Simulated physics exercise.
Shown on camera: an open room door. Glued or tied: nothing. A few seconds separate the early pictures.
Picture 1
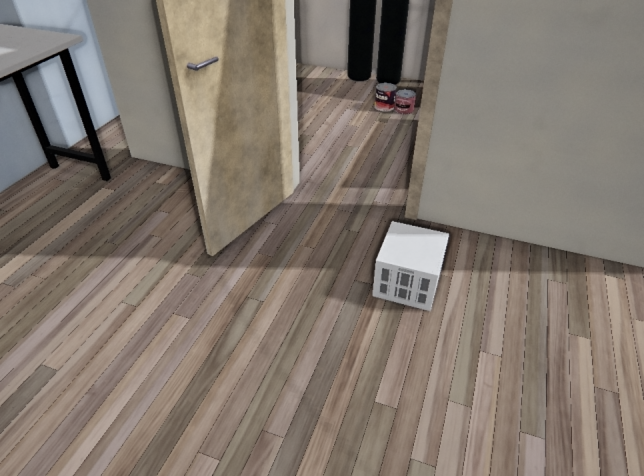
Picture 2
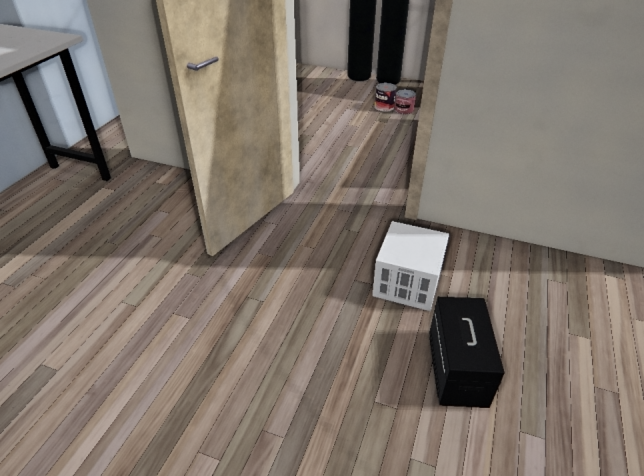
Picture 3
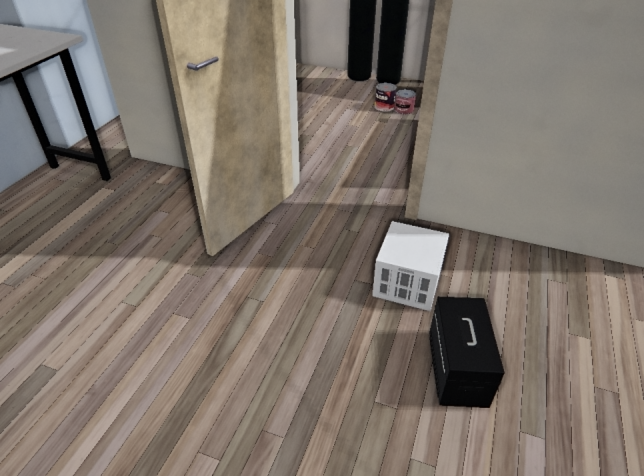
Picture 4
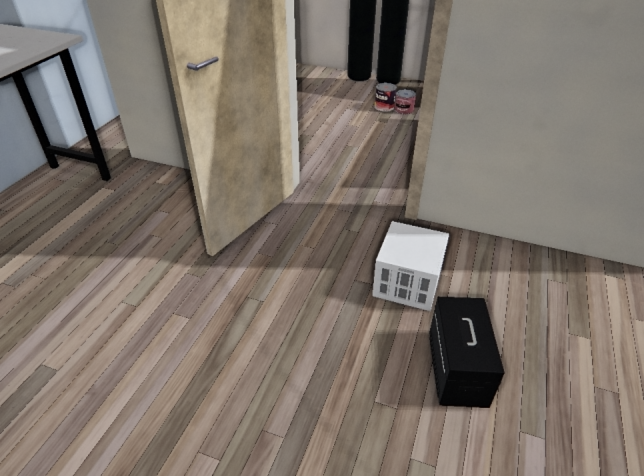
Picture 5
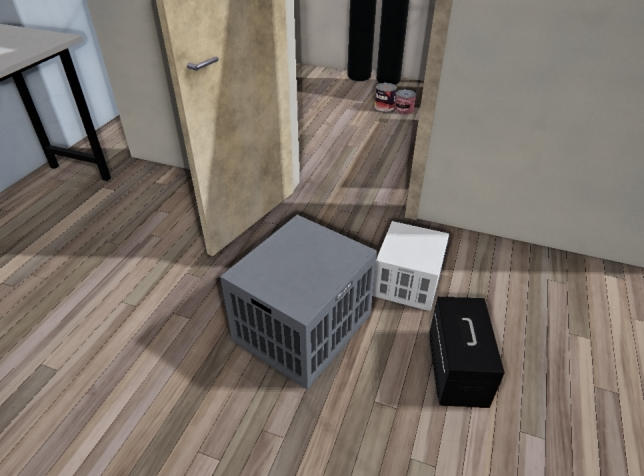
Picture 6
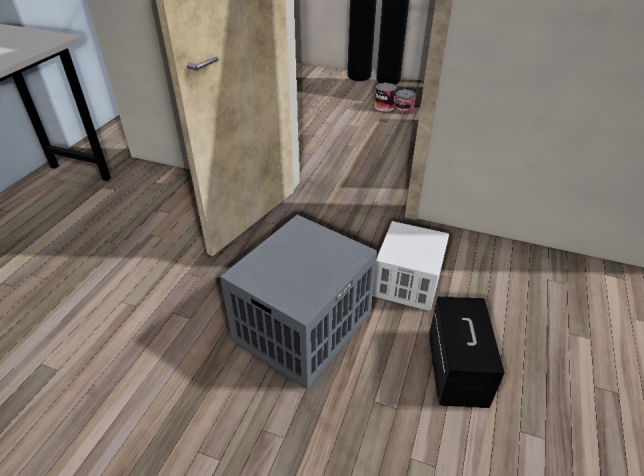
Open room door standing still as a black toolbox, then a grey chest, appear beside a white crate on the wooden floor.
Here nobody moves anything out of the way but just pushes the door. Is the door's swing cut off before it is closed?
No. The door makes it to the frame.
Then, 0.80 s later than the last frame, door 70° open.
Then, 1.30 s later than the last frame, door 29° open.
When it is over, door 0° open; all 3 as before. End places, in pixels of the last picture, grey chest near (302, 297).
